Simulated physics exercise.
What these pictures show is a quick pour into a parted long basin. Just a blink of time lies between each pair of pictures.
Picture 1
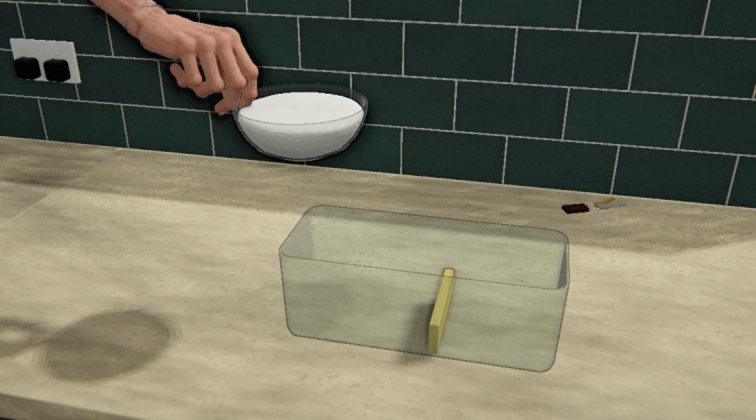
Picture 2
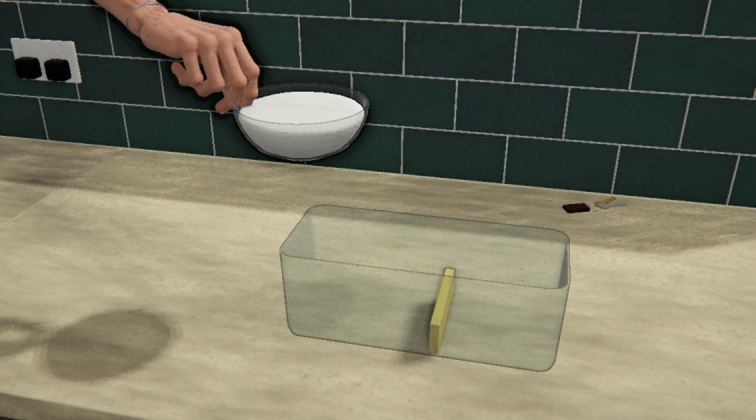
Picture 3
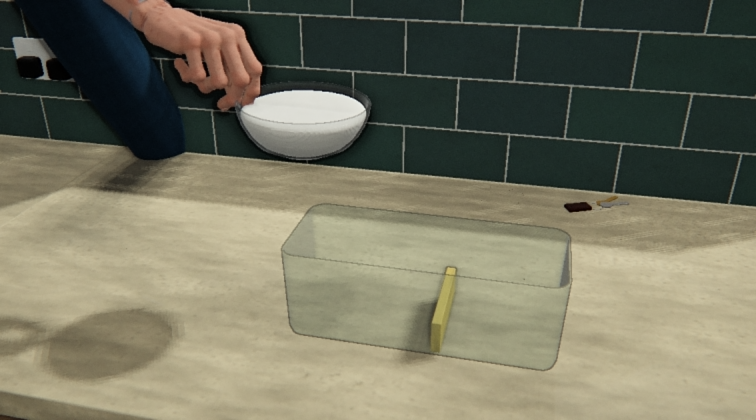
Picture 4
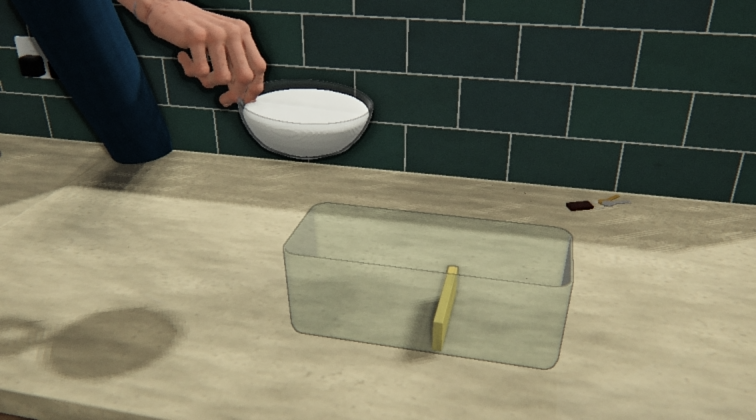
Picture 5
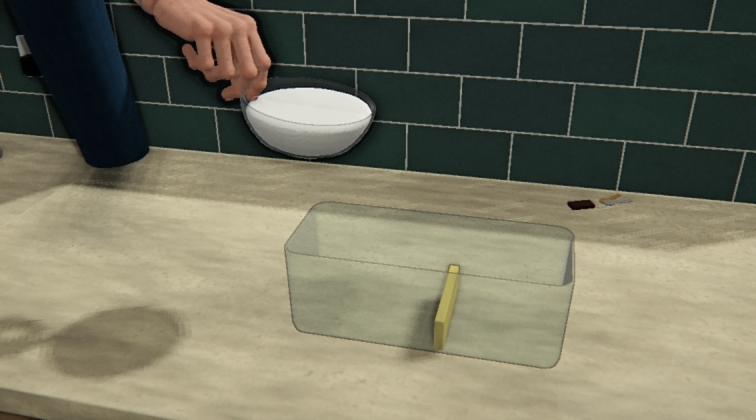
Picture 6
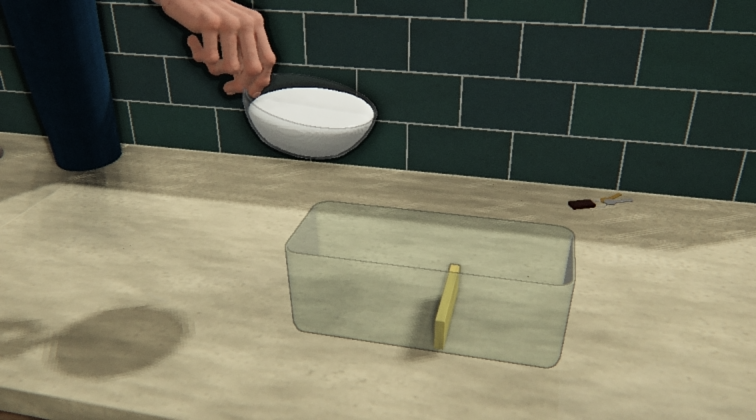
At the start, a hand holds a clear bowl of milk nearly level above a counter, behind an empty, see-through long basin parted by a yellow wall. A dark blue shape then appears at the left and shifts slightly leftward, while the hand gradually tilts the bowl a little to the right.
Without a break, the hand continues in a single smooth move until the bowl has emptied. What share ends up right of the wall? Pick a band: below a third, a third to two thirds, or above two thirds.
Below a third.
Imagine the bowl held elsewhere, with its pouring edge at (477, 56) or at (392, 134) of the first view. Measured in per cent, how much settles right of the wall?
Result, first then second: About 80 % and about 35 %.
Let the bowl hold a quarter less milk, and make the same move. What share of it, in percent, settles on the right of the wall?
It should come out close to 5 per cent.
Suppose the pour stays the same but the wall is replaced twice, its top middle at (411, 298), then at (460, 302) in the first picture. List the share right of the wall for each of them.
My guess is some 55 percent the first time and some 15 percent the second.
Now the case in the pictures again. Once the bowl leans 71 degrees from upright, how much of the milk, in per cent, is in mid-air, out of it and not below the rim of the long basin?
It's about 45 per cent.
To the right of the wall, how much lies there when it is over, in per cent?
Roughly 5 %.
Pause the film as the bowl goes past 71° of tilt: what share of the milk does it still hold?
Remaining fraction: Approx. 25 %.
A moment on, the bowl is tipped part way and 27 per cent is still to pour, 27 is left of the wall and 0 right of it.
Next, the bowl is tipped right over and 0 per cent is still to pour, 93 is left of the wall and 4 right of it.
Then the bowl is tipped right over and 0 per cent is still to pour, 93 is left of the wall and 6 right of it.
Later the bowl is tipped right over and 0 per cent is still to pour, 93 is left of the wall and 6 right of it.
In the end 93 per cent lies left of the wall, 6 right of it and 1 outside.
